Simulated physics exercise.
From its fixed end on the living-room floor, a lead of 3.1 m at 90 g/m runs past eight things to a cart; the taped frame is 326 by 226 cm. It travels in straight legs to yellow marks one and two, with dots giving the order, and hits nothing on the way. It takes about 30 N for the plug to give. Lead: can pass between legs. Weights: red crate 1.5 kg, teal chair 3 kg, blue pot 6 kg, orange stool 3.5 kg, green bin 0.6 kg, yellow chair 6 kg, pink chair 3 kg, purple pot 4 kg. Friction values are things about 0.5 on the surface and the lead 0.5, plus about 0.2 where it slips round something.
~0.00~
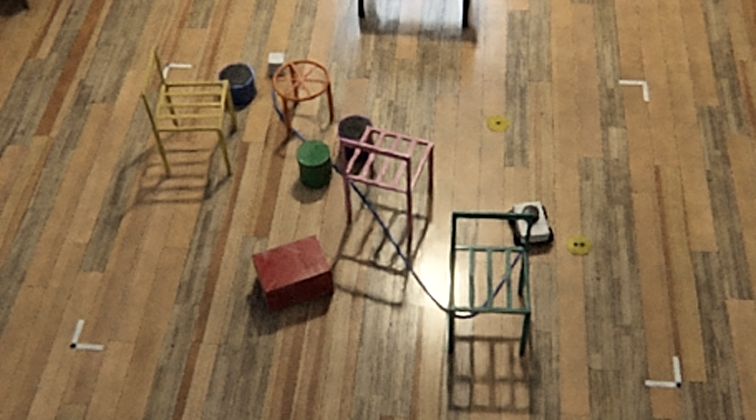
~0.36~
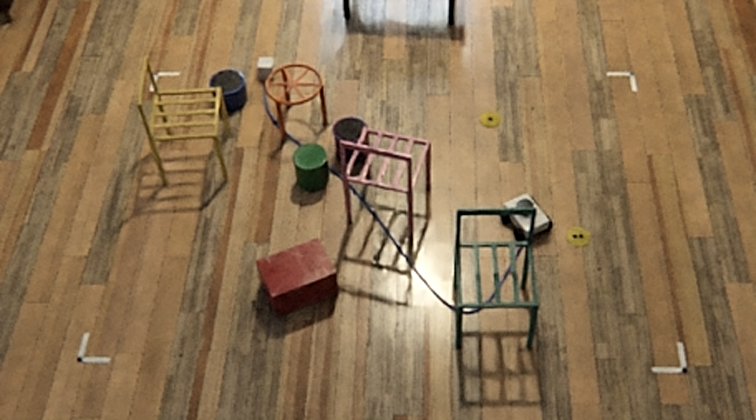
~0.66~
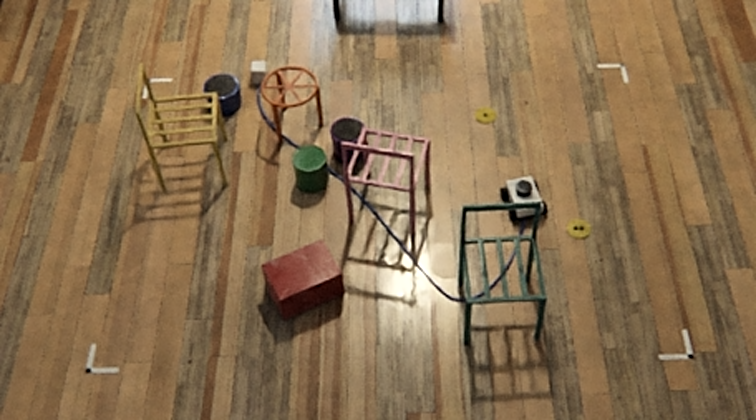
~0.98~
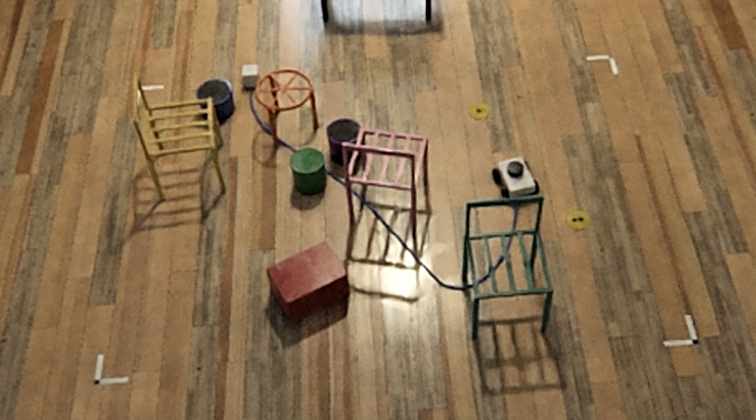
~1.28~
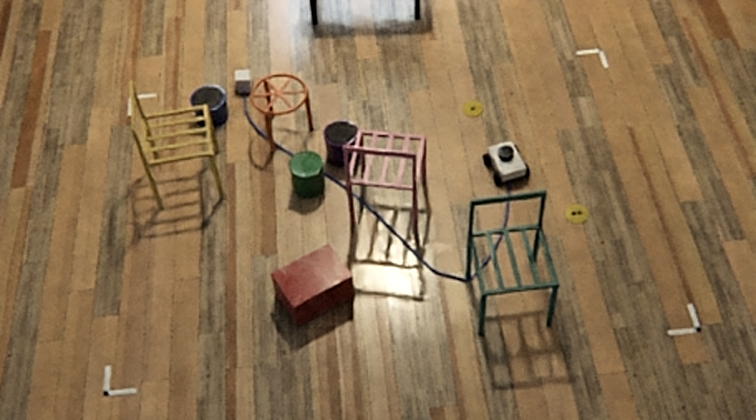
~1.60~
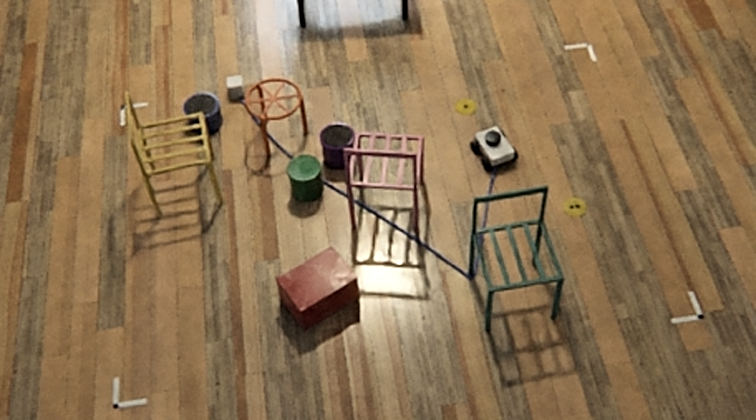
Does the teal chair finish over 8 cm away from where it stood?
Yes, it ends up elsewhere.
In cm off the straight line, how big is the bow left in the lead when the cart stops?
Around 60 centimetres.
At 2.8 s, cart at (471, 118), 8 N at the fixed end; teal chair 15 cm off its start.
At 3.9 s, cart at (497, 135), lead slack at the fixed end; teal chair 20 cm off its start.
At 5.1 s, cart at (539, 173), lead slack at the fixed end; teal chair 20 cm off its start at (499, 227).
At 6.2 s, cart at (574, 206), lead slack at the fixed end; teal chair 20 cm off its start.
At 6.6 s, cart at (574, 206), lead slack at the fixed end; teal chair 20 cm off its start at (499, 227).
